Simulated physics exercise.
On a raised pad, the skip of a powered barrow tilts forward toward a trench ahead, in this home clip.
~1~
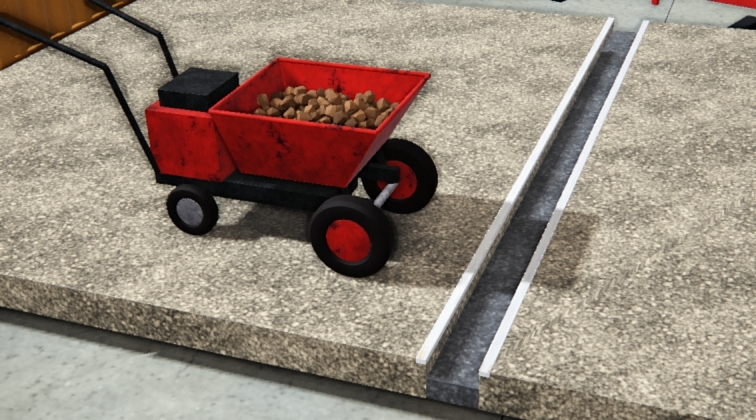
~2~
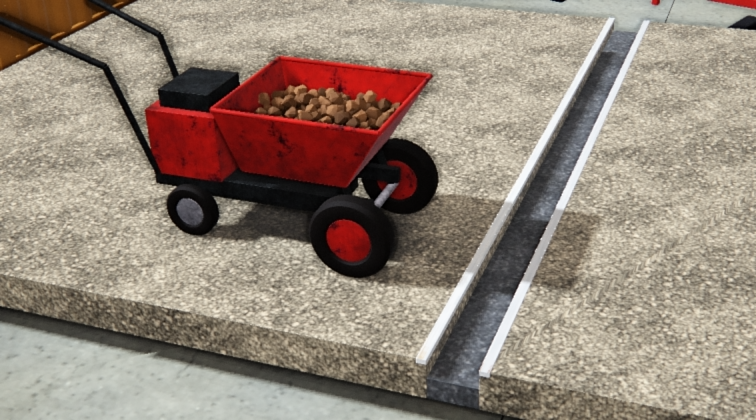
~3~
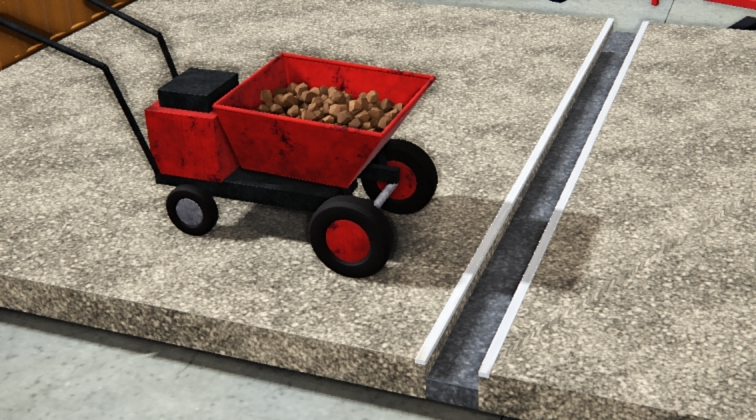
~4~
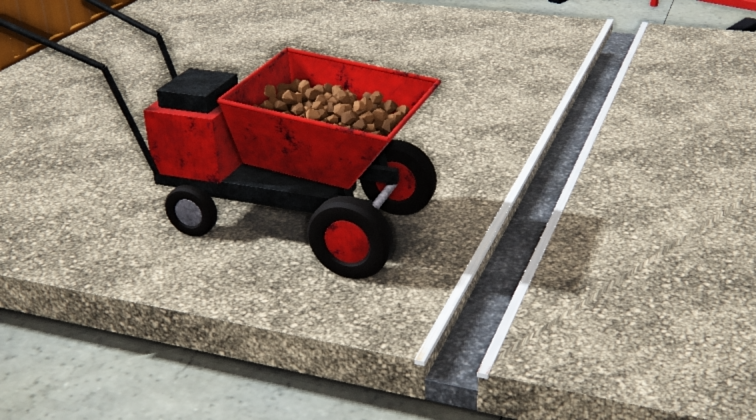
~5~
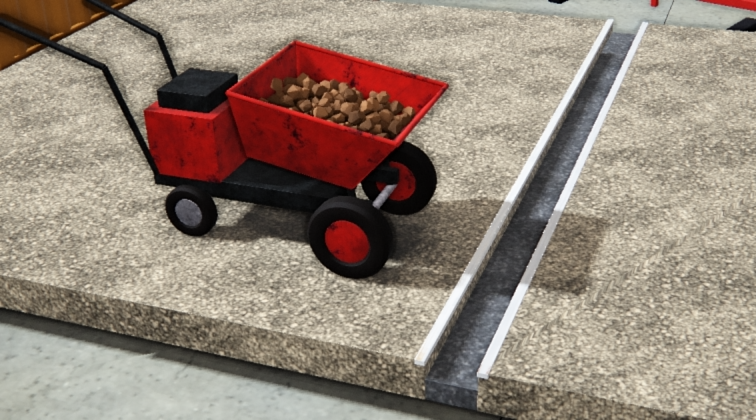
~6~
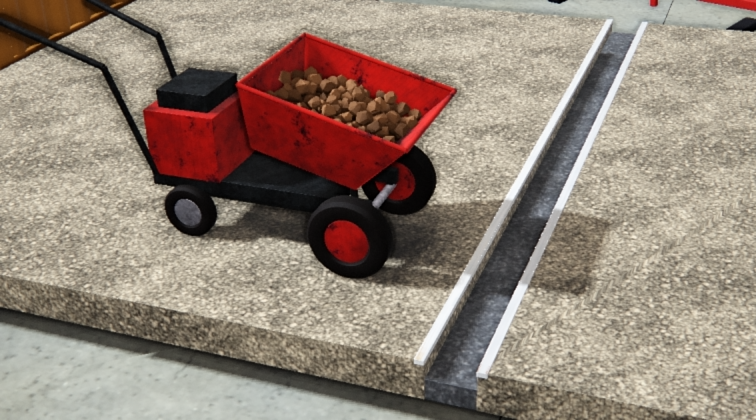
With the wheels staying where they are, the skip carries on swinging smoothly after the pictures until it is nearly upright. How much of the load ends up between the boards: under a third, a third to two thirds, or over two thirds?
A third to two thirds.
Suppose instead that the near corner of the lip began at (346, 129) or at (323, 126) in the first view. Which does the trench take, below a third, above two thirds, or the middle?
Try one, between a third and two thirds; try two, between a third and two thirds.
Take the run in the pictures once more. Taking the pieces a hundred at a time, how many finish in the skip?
Roughly 0 per cent of the load.
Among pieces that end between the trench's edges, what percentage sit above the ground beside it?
Estimate: Near 45 in a hundred.
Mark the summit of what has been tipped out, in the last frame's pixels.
Near (503, 241).
Soon, skip tipped steeply; all in the skip.
A while on, skip tipped right over; nearly all in the skip; a small part in or heaped over the trench; a stray few falling.
Towards the end, skip tipped right over; about half in the skip; about a quarter in or heaped over the trench; about a third beyond it; a stray few falling.
Finally, skip tipped right over; a stray few in the skip; a stray few short of the trench; about half in or heaped over the trench; about half beyond it.
